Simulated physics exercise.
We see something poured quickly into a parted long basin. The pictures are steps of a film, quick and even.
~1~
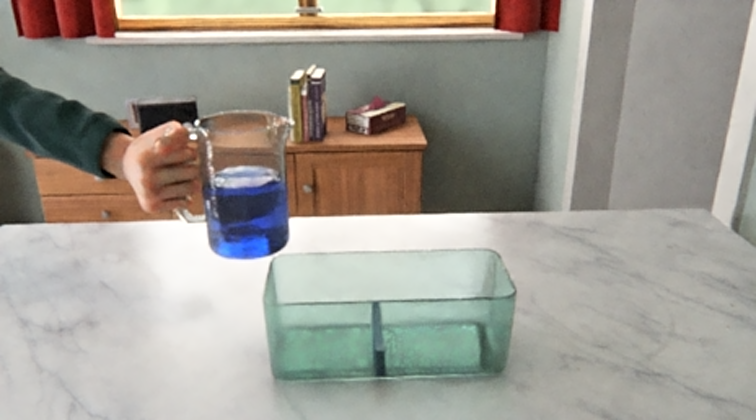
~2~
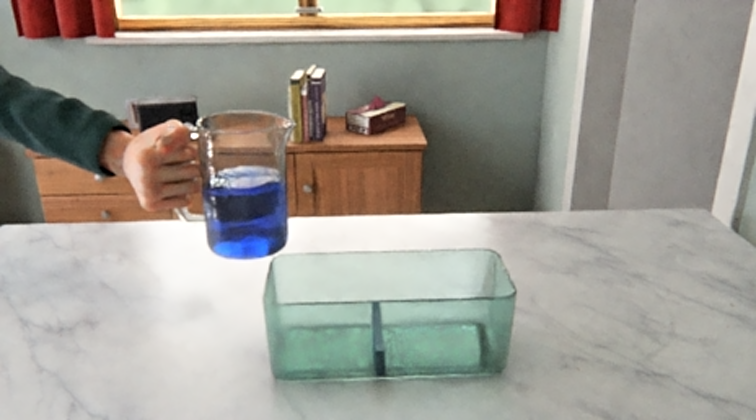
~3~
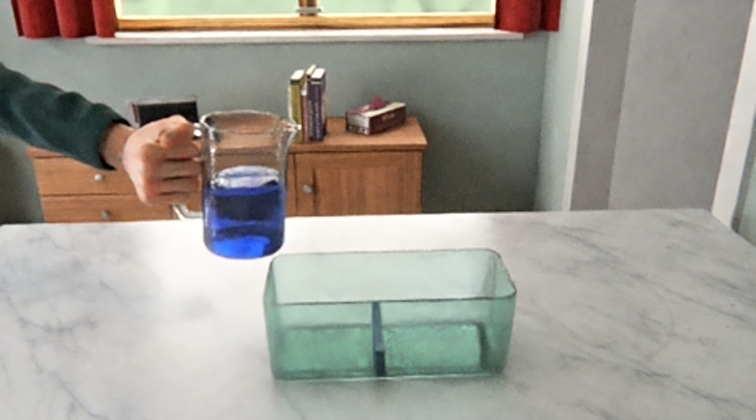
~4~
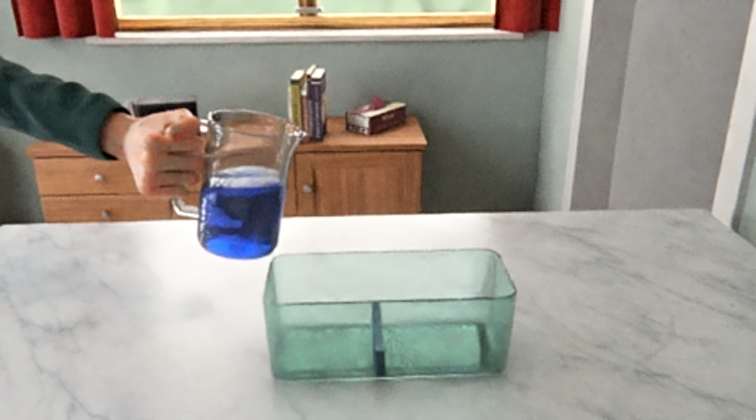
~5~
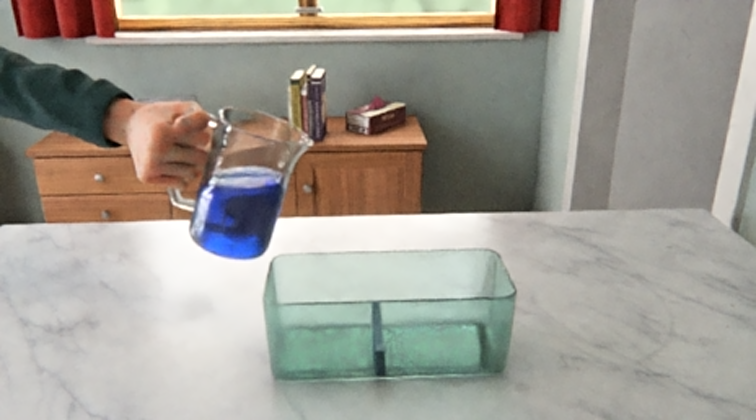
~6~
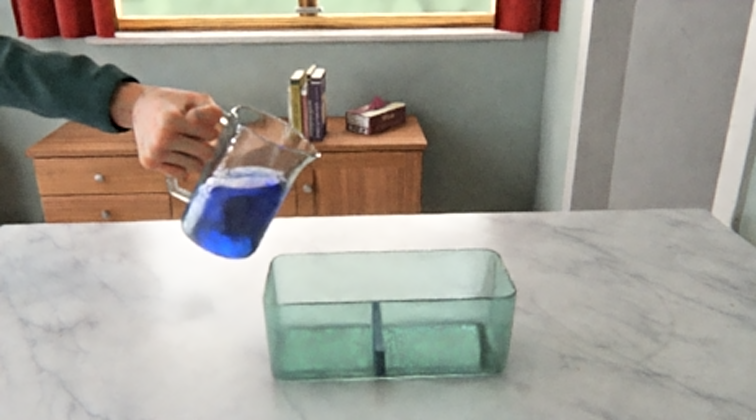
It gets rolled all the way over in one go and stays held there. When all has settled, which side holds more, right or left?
It is the part on the left.
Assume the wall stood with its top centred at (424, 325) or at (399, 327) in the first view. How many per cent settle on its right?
About 10 per cent on the first try, and 10 per cent on the second.
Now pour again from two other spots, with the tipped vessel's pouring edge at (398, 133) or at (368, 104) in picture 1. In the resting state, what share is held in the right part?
It comes to about 95 %, followed by about 90 %.
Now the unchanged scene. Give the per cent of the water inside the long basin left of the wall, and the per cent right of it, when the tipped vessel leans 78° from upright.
The left part gets 0 percent; the right part gets 0 percent.
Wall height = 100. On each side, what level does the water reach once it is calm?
The left comes to 70 % and the right to 20 %.
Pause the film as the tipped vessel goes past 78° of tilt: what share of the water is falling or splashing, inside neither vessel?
Share: Approx. 5 %.
A moment on, the tilt is 78° and 94 per cent is still to pour, 0 is left of the wall and 0 right of it.
Next, the tilt is 102° and 41 per cent is still to pour, 27 is left of the wall and 16 right of it.
Then the tilt is 106° and 5 per cent is still to pour, 62 is left of the wall and 28 right of it.
Later the tilt is 106° and 0 per cent is still to pour, 69 is left of the wall and 30 right of it.
Finally, 69 per cent lies left of the wall, 30 right of it and 1 outside.
